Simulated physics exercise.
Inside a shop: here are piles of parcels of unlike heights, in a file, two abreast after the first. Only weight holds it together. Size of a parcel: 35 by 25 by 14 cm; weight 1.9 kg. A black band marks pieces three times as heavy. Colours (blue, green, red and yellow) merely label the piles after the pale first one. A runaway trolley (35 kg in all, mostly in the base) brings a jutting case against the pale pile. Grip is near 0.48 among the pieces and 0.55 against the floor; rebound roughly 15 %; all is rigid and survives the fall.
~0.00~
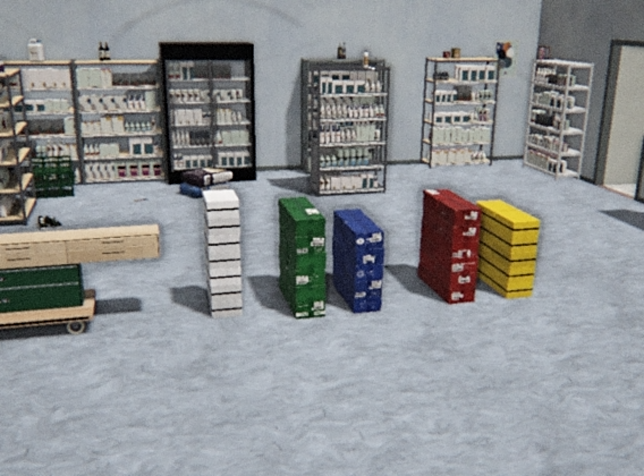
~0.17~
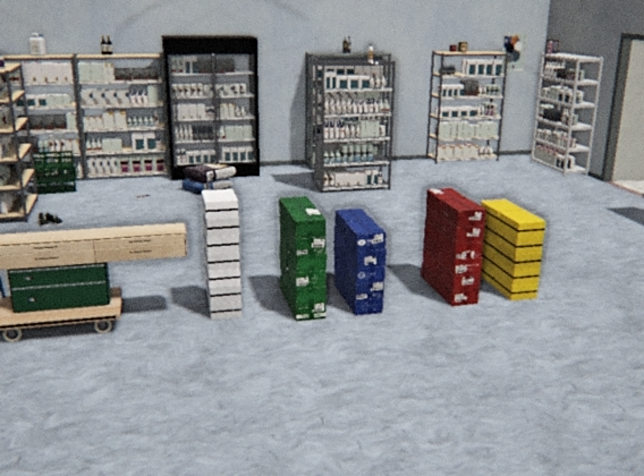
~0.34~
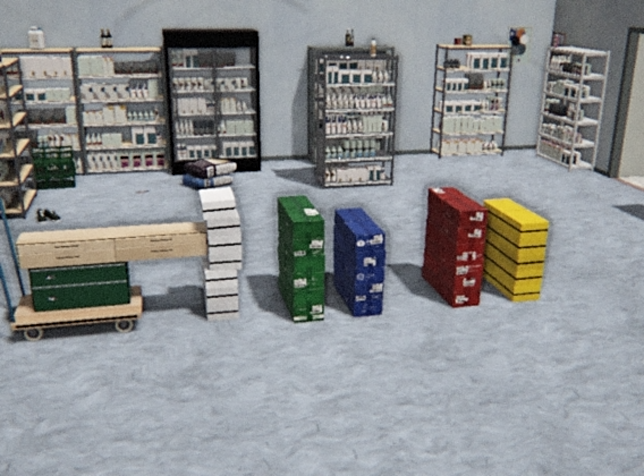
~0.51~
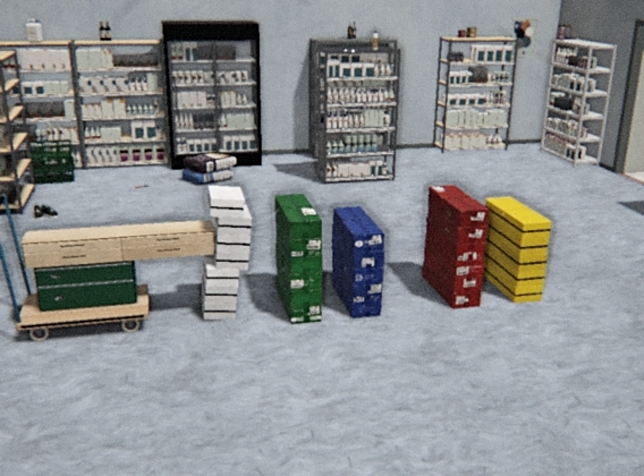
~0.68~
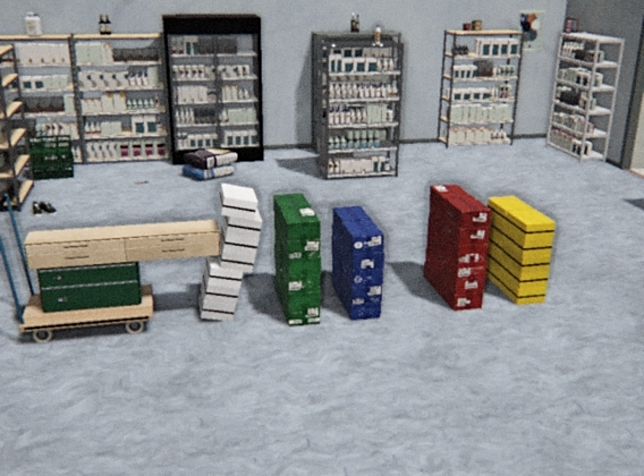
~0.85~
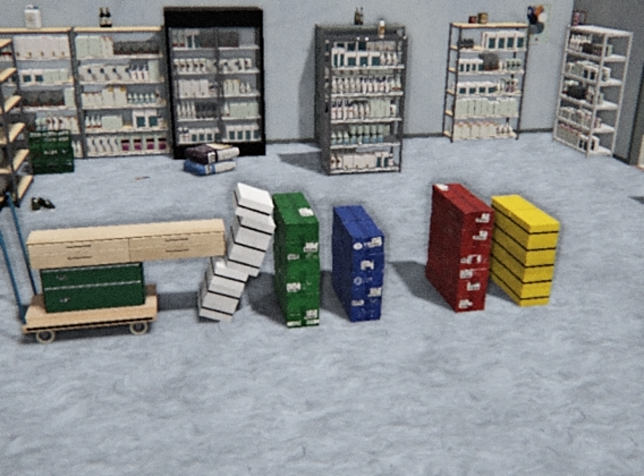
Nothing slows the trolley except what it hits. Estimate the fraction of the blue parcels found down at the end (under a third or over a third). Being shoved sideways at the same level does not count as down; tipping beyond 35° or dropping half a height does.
Ending down: More than a third.
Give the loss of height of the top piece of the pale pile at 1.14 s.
About 10 cm.
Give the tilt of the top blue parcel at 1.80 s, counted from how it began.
Some 30°.
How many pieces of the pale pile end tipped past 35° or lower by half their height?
6 pale pieces.
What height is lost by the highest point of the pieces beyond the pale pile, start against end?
Roughly 0 cm.
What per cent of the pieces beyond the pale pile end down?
Near 40 per cent.
After 1.14 s, 6 of the pale pile down; none of the 10 blue parcels down (0 of 44 in all colours); top blue parcel unmoved; top green parcel 6° from how it stood.
After 1.46 s, 7 of the pale pile down; none of the 10 blue parcels down (0 of 44 in all colours); top blue parcel 11 cm from its place; top green parcel 23° from how it stood.
After 1.80 s, 7 of the pale pile down; 2 of the 10 blue parcels down (12 of 44 in all colours); top blue parcel 29° from how it stood, 7 cm lower; top green parcel 8° from how it stood, 11 cm lower.
After 2.08 s, 6 of the pale pile down; 8 of the 10 blue parcels down (18 of 44 in all colours); top blue parcel 53° from how it stood, 27 cm lower; top green parcel 30° from how it stood, 33 cm lower.
In the end (3.7 s), 6 of the pale pile down; 8 of the 10 blue parcels down (18 of 44 in all colours); top blue parcel 61° from how it stood, 26 cm lower; top green parcel 19° from how it stood, 32 cm lower. That is 80 per cent. From the last view, middles, top blue parcel near (447, 262), top green parcel near (418, 255).
